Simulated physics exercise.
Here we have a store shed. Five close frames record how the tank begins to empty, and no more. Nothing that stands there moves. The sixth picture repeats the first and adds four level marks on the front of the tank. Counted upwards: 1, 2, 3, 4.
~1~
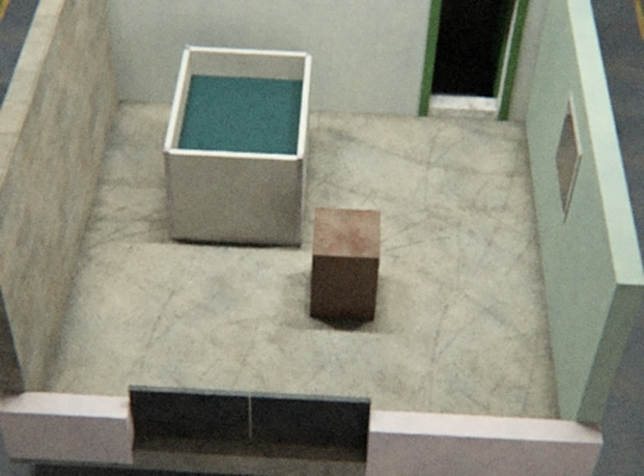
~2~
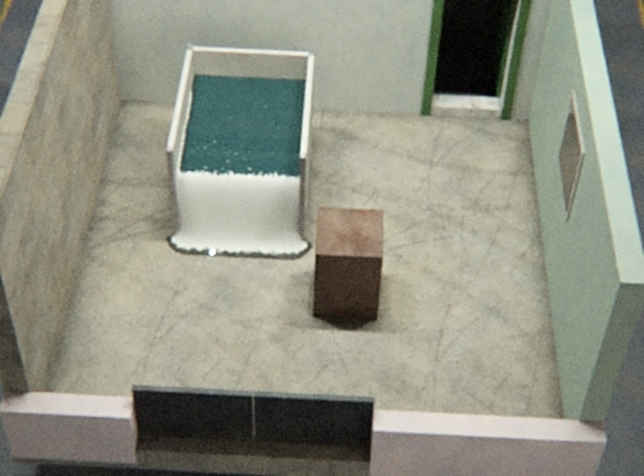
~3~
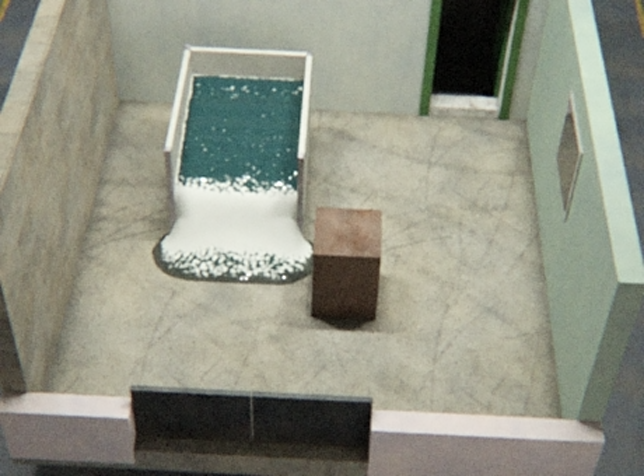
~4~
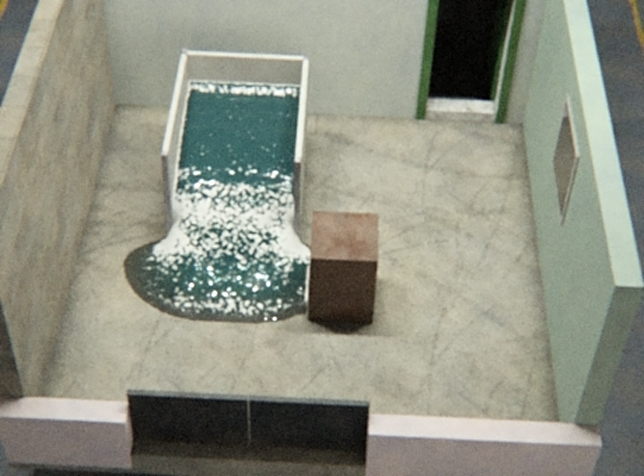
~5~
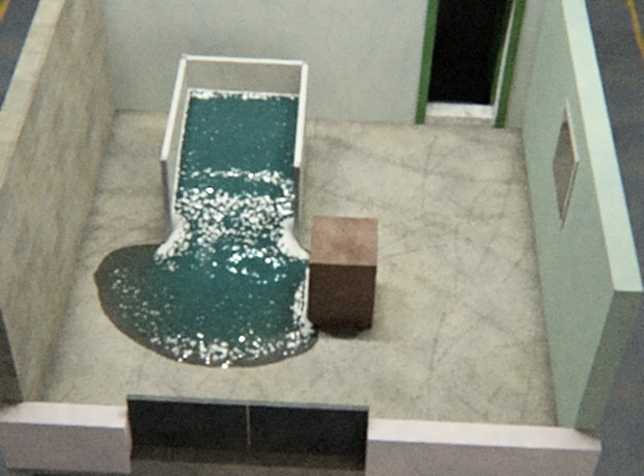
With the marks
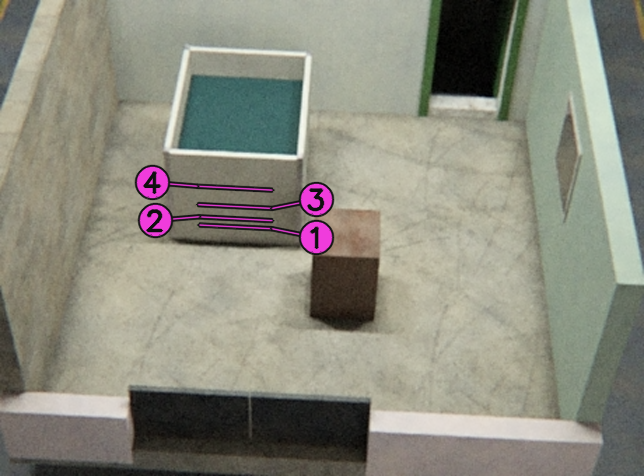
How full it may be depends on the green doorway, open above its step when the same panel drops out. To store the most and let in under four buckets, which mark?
It is 4.
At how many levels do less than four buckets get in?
All of them.
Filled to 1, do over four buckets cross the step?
No, not at all.
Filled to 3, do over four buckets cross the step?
No.
On the marked copy, 1 at (235, 226); 2 at (235, 218); 3 at (235, 206); 4 at (234, 188); from the bottom up 1, 2, 3, 4.
With 1, nothing gets over.
With 2, nothing gets over.
With 3, nothing gets over.
With 4, a splash gets over, under a bucket.
